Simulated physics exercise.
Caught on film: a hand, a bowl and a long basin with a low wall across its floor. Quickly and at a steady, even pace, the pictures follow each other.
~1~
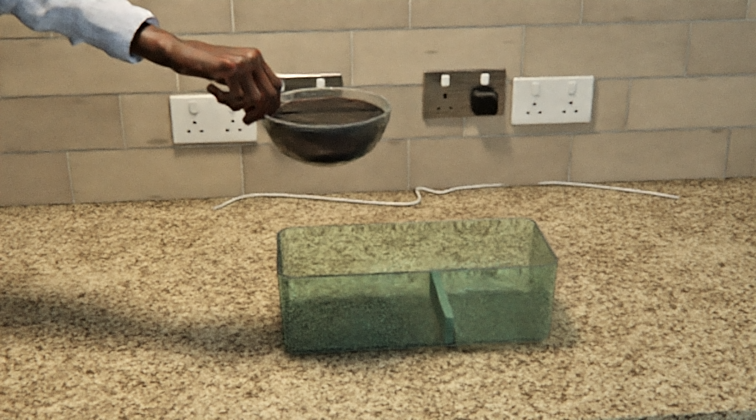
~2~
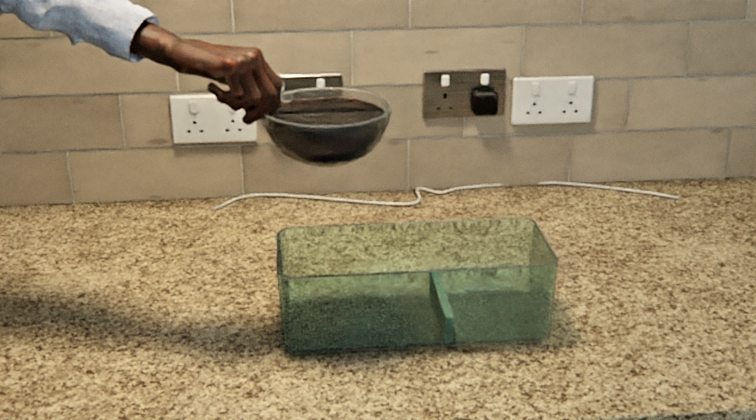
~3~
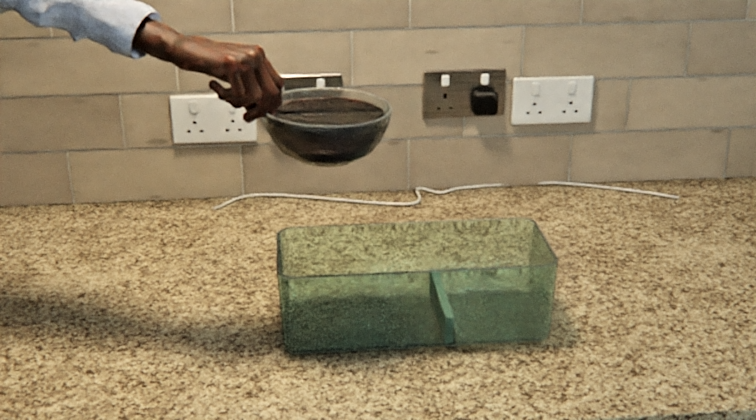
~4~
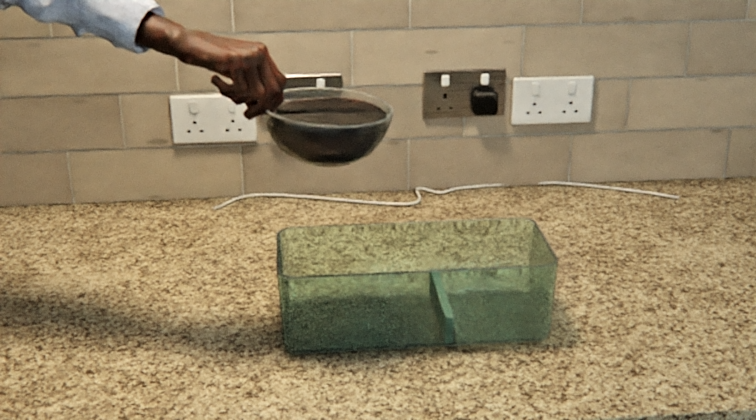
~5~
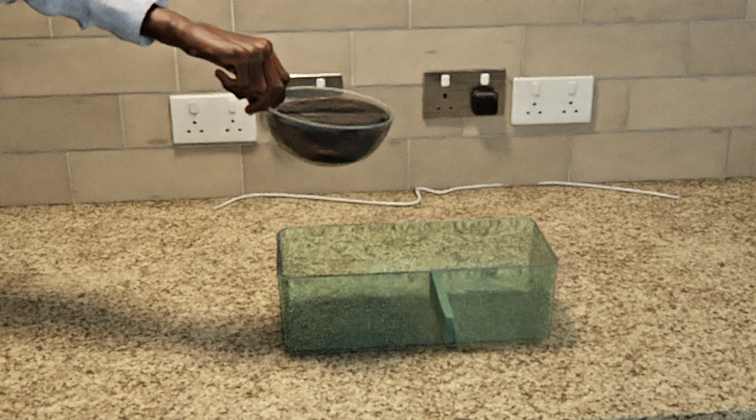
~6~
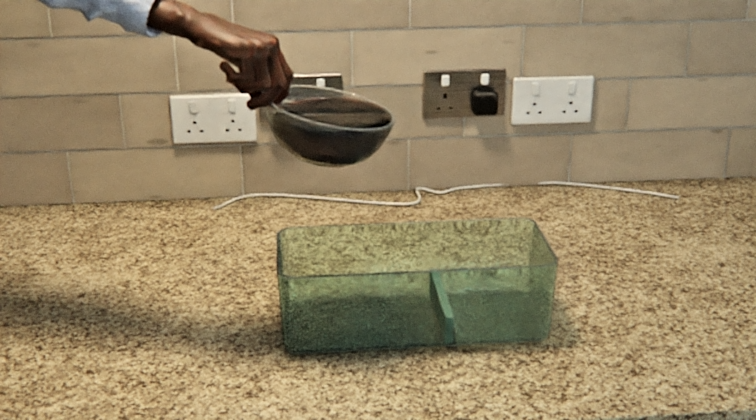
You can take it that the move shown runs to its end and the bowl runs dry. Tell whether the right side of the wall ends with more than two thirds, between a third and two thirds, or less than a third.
The right side ends with between a third and two thirds.
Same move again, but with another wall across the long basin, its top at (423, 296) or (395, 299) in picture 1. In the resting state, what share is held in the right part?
Case 1: 70 %; case 2: 85 %.
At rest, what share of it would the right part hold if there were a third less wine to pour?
I'd reckon close to 35 %.
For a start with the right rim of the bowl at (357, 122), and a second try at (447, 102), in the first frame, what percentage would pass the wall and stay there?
Close to 5 in a hundred, then close to 90 in a hundred.
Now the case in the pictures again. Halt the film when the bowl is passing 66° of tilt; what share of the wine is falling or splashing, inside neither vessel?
Somewhere around 35 per cent of it.
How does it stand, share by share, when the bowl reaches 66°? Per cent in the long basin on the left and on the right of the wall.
Left 10 %, right 25 %.
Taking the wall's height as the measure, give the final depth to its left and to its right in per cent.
Left side: Approx. 30 %; right side: Approx. 50 %.
A moment on, the bowl is tipped part way and 28 per cent is still to pour, 9 is left of the wall and 27 right of it.
Next, the bowl is tipped right over and 0 per cent is still to pour, 43 is left of the wall and 55 right of it.
Then the bowl is tipped right over and 0 per cent is still to pour, 44 is left of the wall and 55 right of it.
Later the bowl is tipped right over and 0 per cent is still to pour, 44 is left of the wall and 55 right of it.
Finally, 44 per cent lies left of the wall, 56 right of it and 1 outside.
